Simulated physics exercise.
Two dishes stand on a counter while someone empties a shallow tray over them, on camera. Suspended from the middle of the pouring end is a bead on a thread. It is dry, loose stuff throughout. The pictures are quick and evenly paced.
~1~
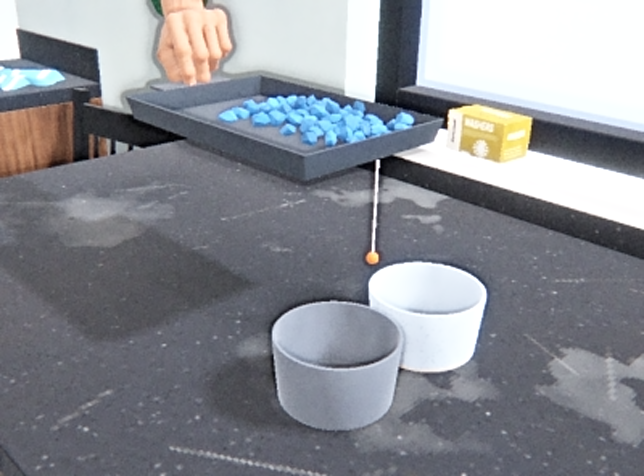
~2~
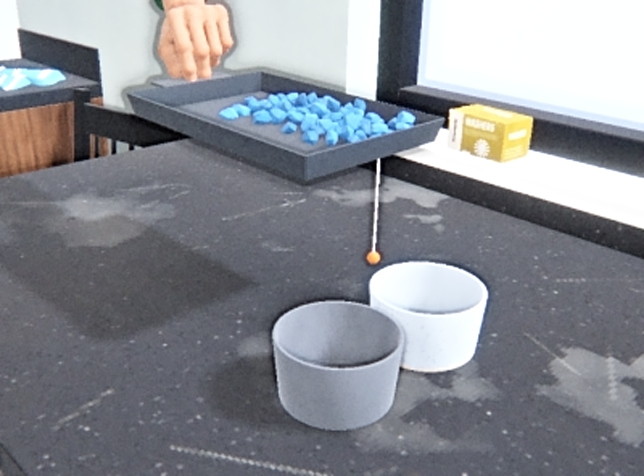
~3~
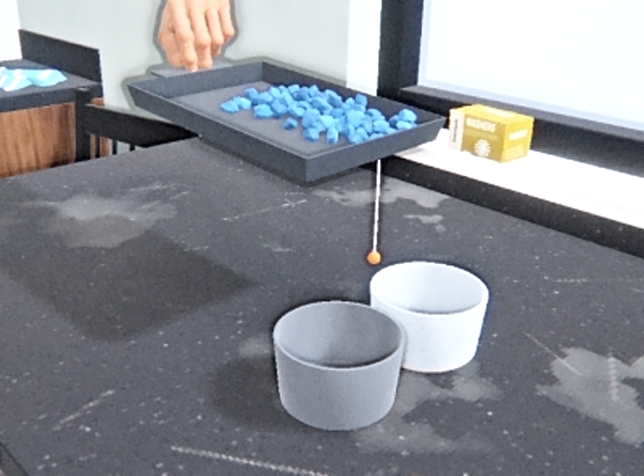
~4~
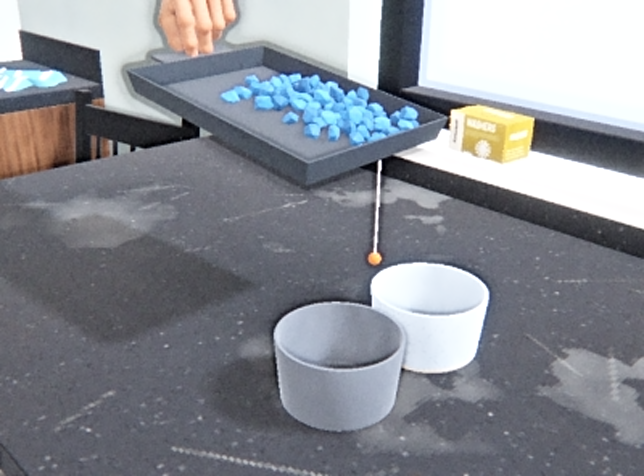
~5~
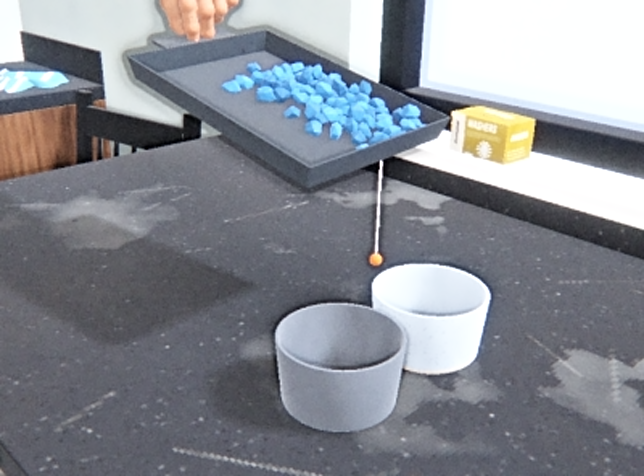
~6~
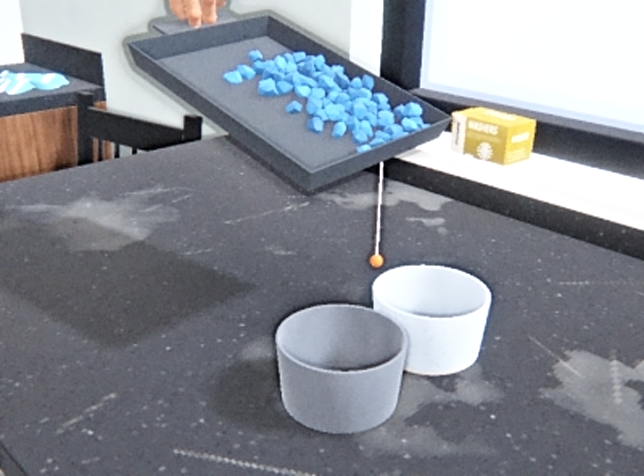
A hand steadily tilts a dark tray of blue stones above two dishes on a counter.
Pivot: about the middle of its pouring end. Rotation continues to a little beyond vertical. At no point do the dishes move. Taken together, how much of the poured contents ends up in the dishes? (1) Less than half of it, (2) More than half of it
Option 2: More than half of it.
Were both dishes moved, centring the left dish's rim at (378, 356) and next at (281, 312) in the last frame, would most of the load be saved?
Short of half, then short of half.
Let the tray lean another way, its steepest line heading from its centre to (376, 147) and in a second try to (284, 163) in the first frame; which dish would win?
Going by the two slopes in order, it's the right-side one and then the left-side one.
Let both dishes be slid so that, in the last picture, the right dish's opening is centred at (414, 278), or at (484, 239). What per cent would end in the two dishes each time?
It comes to roughly 70 per cent in one try and roughly 0 per cent in the next.
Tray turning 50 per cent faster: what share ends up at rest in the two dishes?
That comes to about 80 in every hundred.
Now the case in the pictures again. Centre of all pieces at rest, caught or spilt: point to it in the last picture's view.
Near (371, 370).
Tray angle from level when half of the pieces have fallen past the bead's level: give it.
105° or so.
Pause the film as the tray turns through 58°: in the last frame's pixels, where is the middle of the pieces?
In the last view the centre sits at roughly (363, 122).
Just after the last frame, tray tipped steeply; every one on the tray.
A moment on, tray tipped right over; roughly two thirds on the tray; about a tenth in the left dish; about a tenth in the right dish; just a few outside both; just a few in the air.
Further on, tray tipped past a quarter turn; roughly half in the left dish; roughly a third in the right dish; about a tenth outside both.
When it is over, tray tipped past a quarter turn; roughly half in the left dish; roughly a third in the right dish; about a tenth outside both.
